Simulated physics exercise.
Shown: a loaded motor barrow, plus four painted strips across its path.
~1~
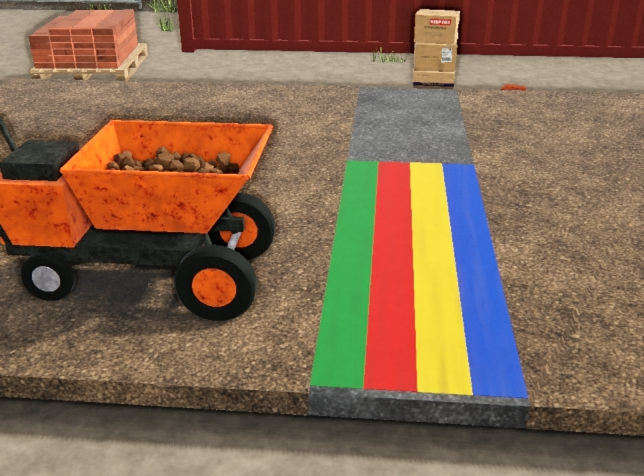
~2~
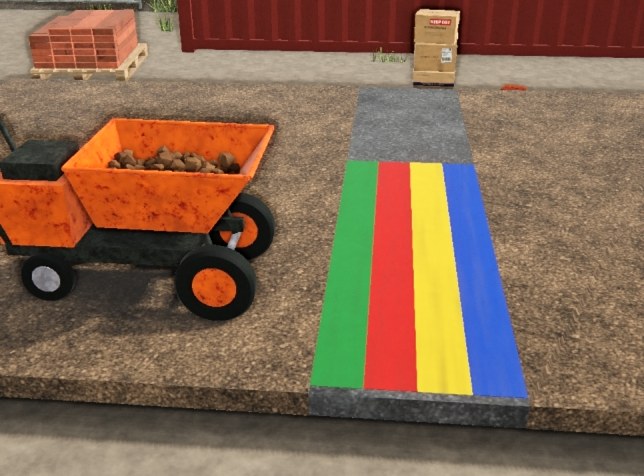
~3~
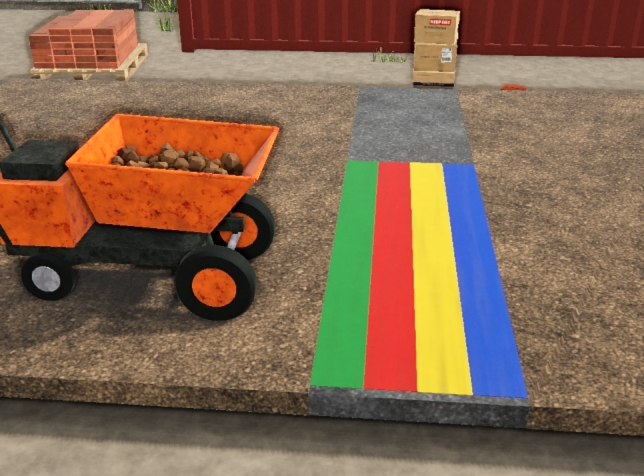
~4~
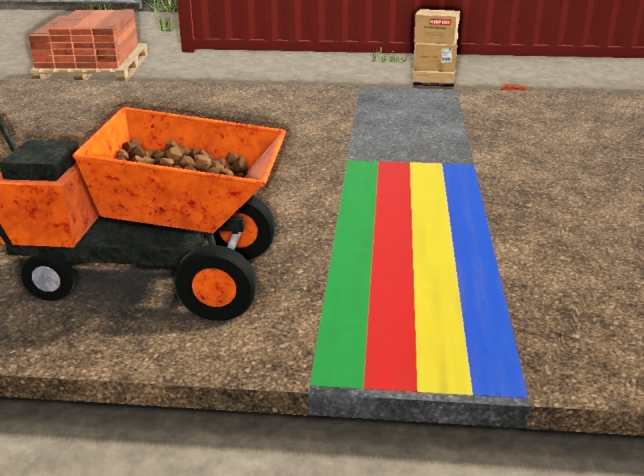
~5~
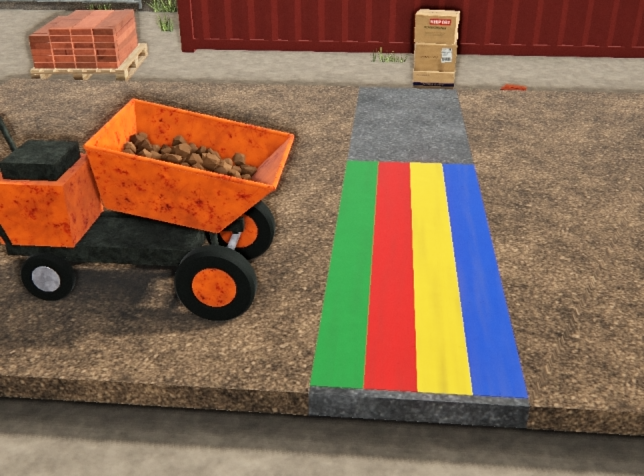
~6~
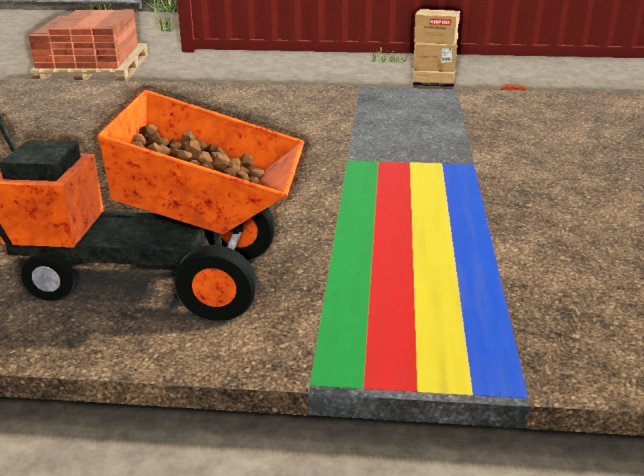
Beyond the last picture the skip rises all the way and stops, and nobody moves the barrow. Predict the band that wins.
The red one.
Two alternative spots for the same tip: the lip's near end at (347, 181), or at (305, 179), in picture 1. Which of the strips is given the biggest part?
Blue, then the strip in yellow.
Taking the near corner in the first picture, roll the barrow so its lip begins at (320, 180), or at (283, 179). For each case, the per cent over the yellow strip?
Try 1: 50 %. Try 2: 30 %.
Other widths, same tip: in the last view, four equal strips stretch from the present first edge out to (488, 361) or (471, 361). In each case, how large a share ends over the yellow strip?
I'd say some 20 % for the first and some 20 % for the second.
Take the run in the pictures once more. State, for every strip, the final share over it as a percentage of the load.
Approximate shares - green strip 25, red strip 40, yellow strip 25, blue strip 10.
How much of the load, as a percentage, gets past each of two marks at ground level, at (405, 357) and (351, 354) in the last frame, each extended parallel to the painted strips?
In order, some 40 % then some 90 %.
Shortly afterwards, skip tipped steeply; the whole lot in the skip.
Next, skip tipped steeply; all but a few in the skip; only a few over the green strip; only a few over the red strip; only a few falling.
Some moments later, skip tipped right over; near a quarter in the skip; a little over the green strip; near a third over the red strip; near a quarter over the yellow strip; a little over the blue strip; only a few off the paint.
In the end, skip tipped right over; only a few in the skip; near a quarter over the green strip; near a third over the red strip; near a quarter over the yellow strip; a little over the blue strip; only a few off the paint.
